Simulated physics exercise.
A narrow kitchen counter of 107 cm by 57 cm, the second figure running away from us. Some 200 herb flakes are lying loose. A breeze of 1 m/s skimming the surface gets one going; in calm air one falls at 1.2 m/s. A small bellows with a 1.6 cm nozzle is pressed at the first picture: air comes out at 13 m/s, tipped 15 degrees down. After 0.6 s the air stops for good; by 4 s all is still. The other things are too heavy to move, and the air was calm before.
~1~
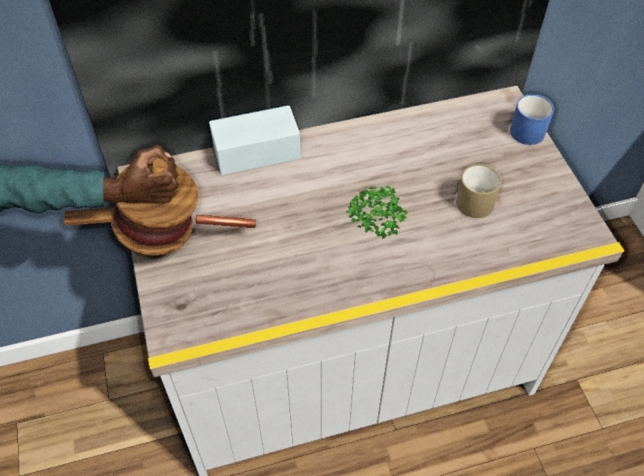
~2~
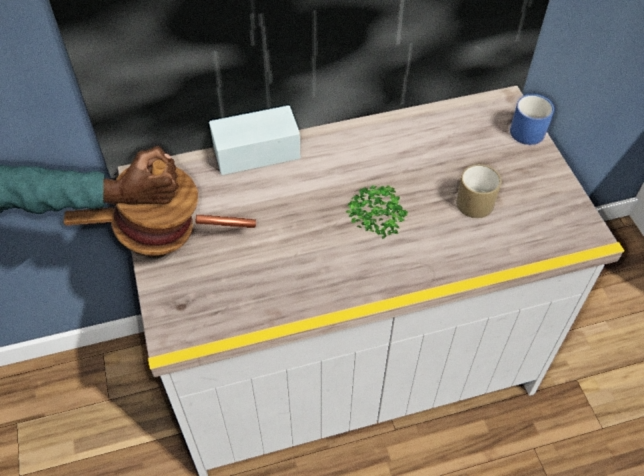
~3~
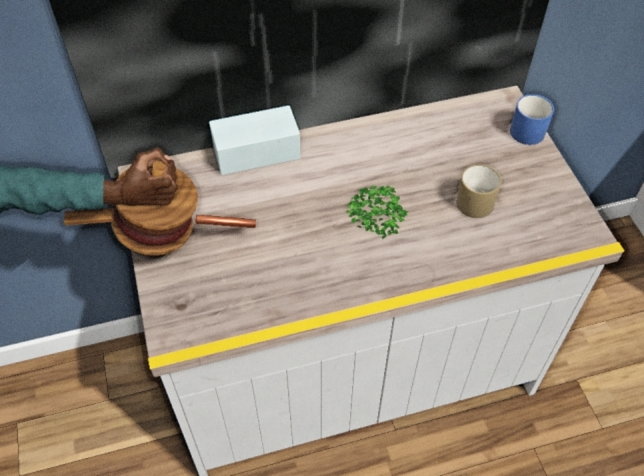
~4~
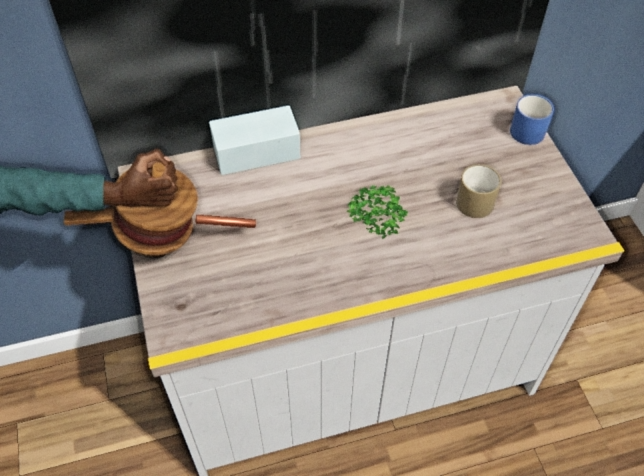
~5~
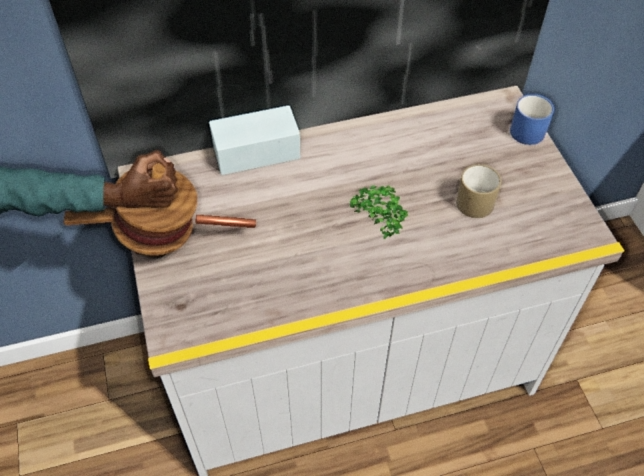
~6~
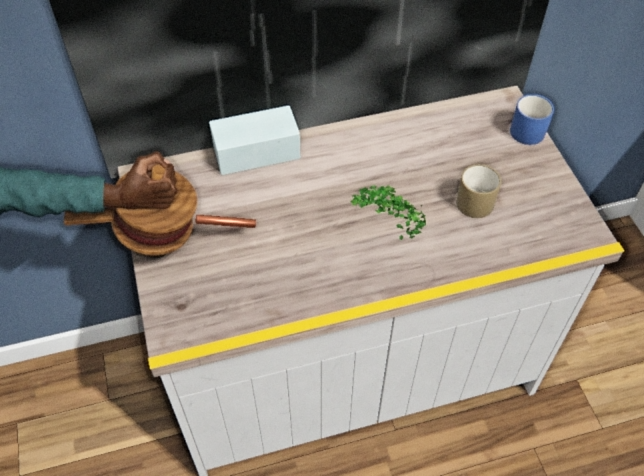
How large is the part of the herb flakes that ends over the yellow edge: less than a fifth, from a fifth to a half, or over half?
By then under a fifth are over the yellow edge.
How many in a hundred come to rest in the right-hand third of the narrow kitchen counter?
Near 80 %.
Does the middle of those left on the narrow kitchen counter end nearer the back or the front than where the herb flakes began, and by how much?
Towards the back, some 5 cm.
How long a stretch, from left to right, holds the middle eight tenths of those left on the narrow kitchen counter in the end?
Roughly 30 cm.
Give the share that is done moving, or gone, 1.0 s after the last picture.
About 100 %.
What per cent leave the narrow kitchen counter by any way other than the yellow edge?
About 15 %.
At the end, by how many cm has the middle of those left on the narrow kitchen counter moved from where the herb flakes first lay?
About 30 cm.
Then, 0.6 s after the last picture, 0 % are over the yellow edge; the middle of those left on the top is near (487, 161); 26 % are gone or lie where they will stay.
Then, 1.0 s after the last picture, 0 % are over the yellow edge; the middle of those left on the top is near (487, 159); 96 % are gone or lie where they will stay.
Then, 2.0 s after the last picture, 0 % are over the yellow edge; the middle of those left on the top is near (487, 159); 100 % are gone or lie where they will stay.
Then, 3.8 s after the last picture, at the end, 0 % are over the yellow edge; the middle of those left on the top is near (487, 159).
